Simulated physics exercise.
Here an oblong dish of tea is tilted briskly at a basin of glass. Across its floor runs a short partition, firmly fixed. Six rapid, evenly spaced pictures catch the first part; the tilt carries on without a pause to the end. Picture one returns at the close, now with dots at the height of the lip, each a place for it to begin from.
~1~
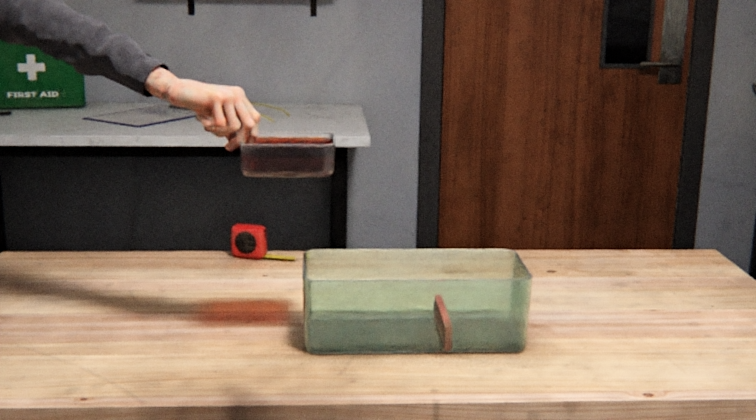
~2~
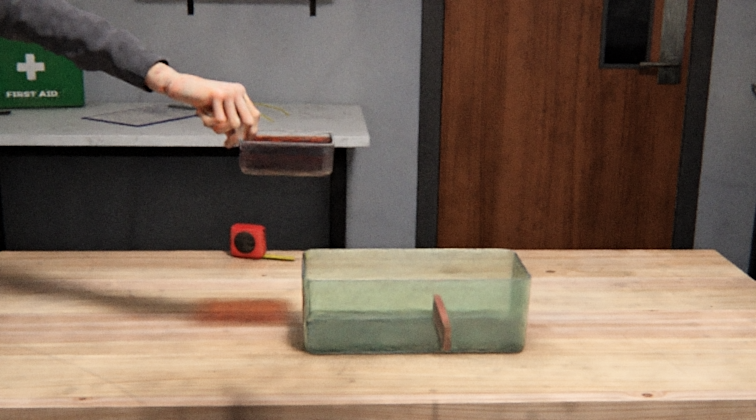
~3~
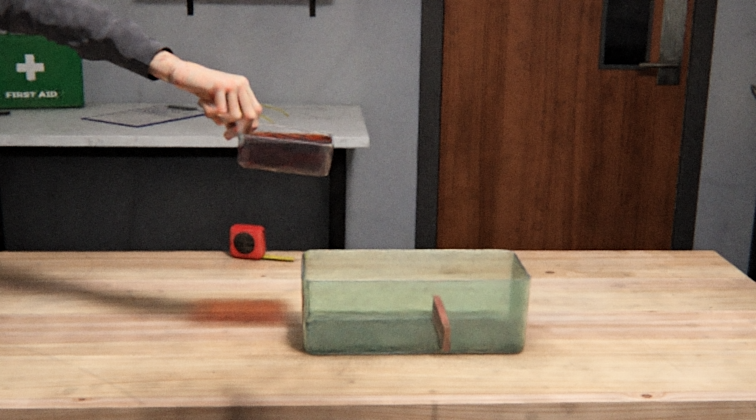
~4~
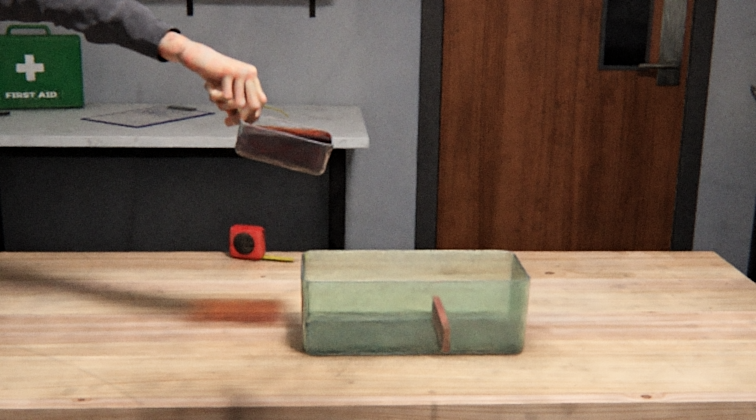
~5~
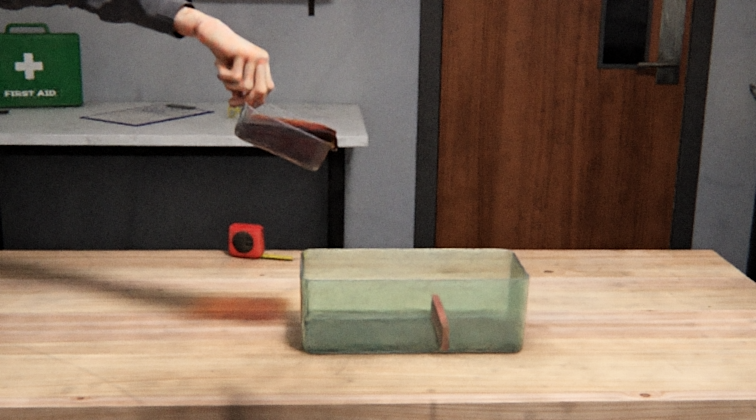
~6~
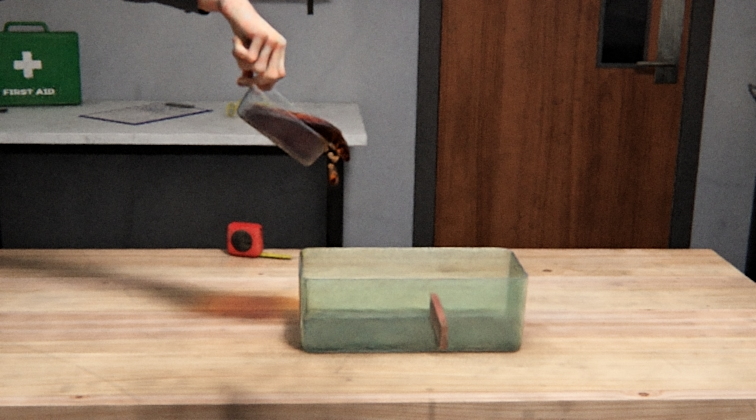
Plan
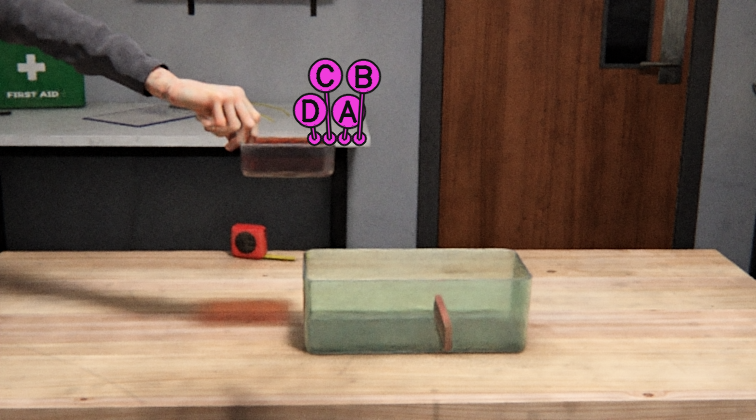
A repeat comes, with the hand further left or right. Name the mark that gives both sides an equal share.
The best place is B.
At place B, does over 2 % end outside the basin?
Yes, it does.
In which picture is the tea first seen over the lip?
Picture 4.
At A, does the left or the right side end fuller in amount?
The left one.
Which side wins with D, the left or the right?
The left one.
On the marked copy, A at (344, 138); B at (359, 138); C at (329, 138); D at (314, 138).
If A is chosen, about 73 % ends left of the wall and 20 % right of it; 7 % is lost outside.
If B is chosen, about 42 % ends left of the wall and 51 % right of it; 6 % is lost outside.
If C is chosen, about 85 % ends left of the wall and 10 % right of it; 5 % is lost outside.
If D is chosen, about 84 % ends left of the wall and 10 % right of it; 7 % is lost outside.
